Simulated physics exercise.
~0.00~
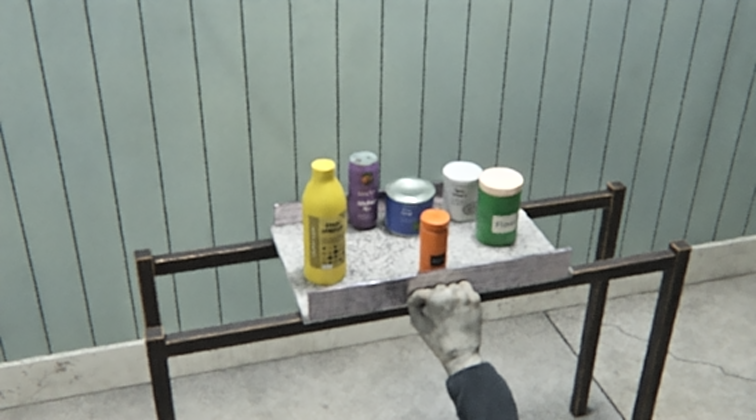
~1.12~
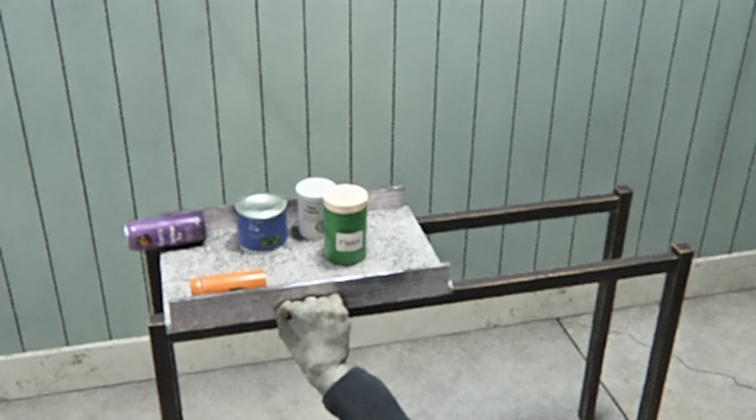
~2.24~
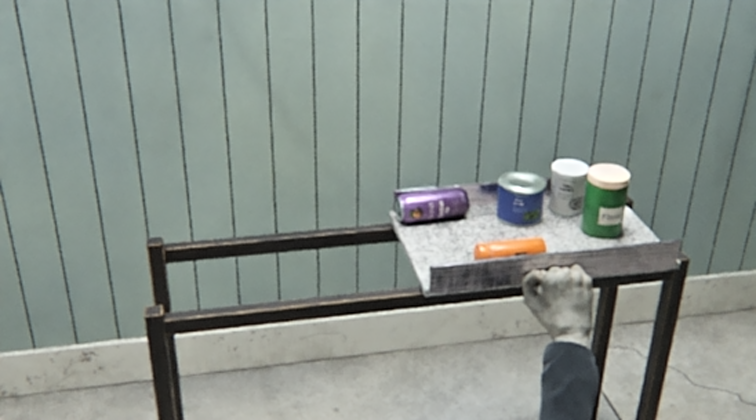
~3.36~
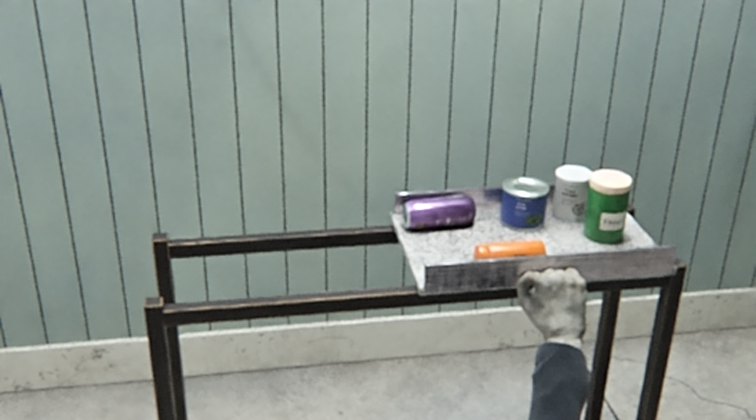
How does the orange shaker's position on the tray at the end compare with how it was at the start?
At the start the orange shaker stands upright near the front edge of the tray, but by the end it is lying on its side.
